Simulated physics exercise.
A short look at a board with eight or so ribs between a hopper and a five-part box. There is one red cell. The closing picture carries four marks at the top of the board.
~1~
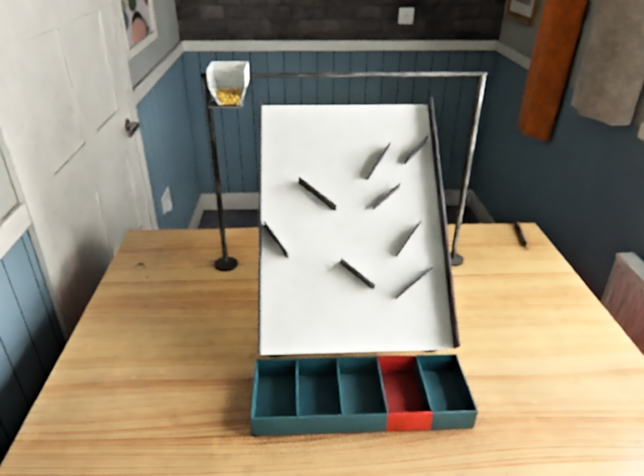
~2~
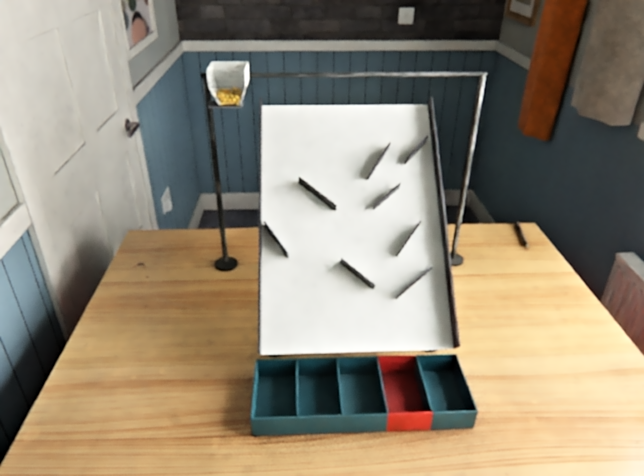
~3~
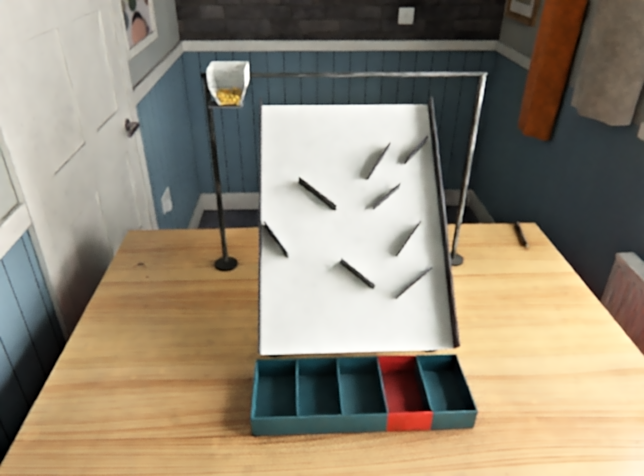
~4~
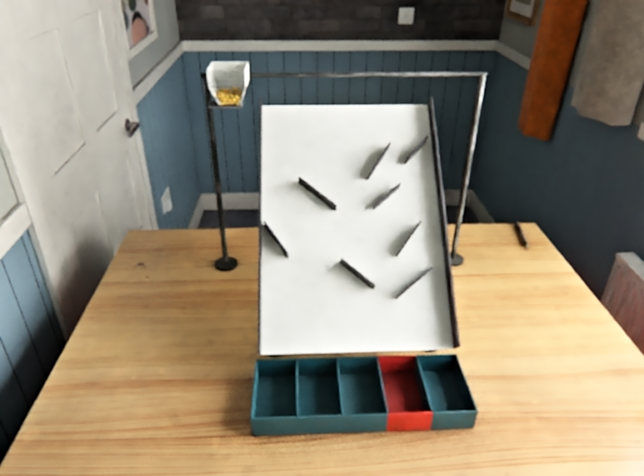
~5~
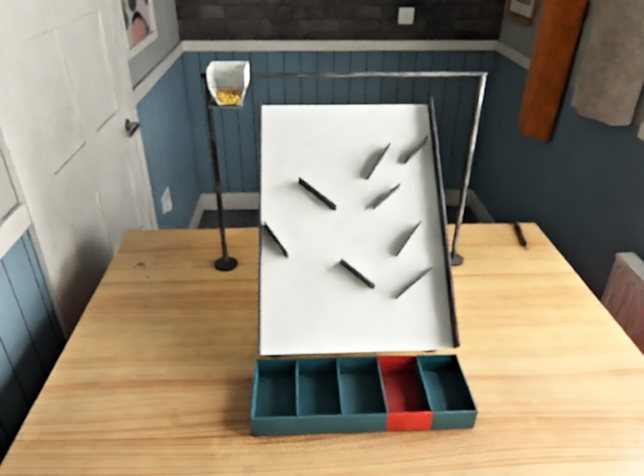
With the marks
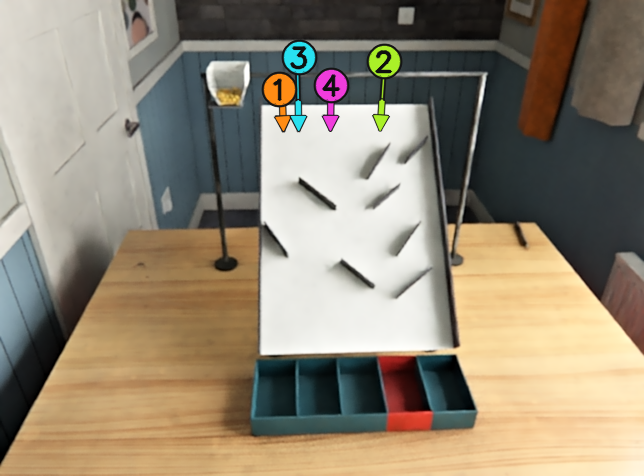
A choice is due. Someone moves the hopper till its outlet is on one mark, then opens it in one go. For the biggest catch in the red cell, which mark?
It is 4.
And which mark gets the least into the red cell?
1.
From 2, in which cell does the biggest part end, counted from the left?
The fourth from the left.
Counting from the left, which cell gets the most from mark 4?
The fourth.
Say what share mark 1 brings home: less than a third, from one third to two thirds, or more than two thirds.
It is less than a third.
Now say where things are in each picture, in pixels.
The first frame shows hopper near (230, 96), puffed corn balls, door shut.
The second frame shows ribs (369, 174) to (390, 142), (408, 158) to (428, 136), (299, 177) to (337, 206).
The third frame shows ribs (375, 205) to (401, 183), (264, 221) to (288, 254), (399, 253) to (421, 221).
The fourth frame shows ribs (341, 258) to (375, 286), (398, 296) to (432, 267).
The fifth frame shows red cell near (410, 420), number 4 of 5 from the left.
On the marked copy, mark 1 meets the board at (283, 125); mark 2 meets the board at (380, 124); mark 3 meets the board at (298, 125); mark 4 meets the board at (330, 125).
For mark 1, a small share in the red cell, close to two thirds in other cells, a small share held on the board, a small share outside the box.
For mark 2, close to two thirds in the red cell, close to a third in other cells, only a few outside the box.
For mark 3, close to a third in the red cell, close to half in other cells, only a few held on the board, a small share outside the box.
For mark 4, the bulk in the red cell, close to a quarter in other cells.
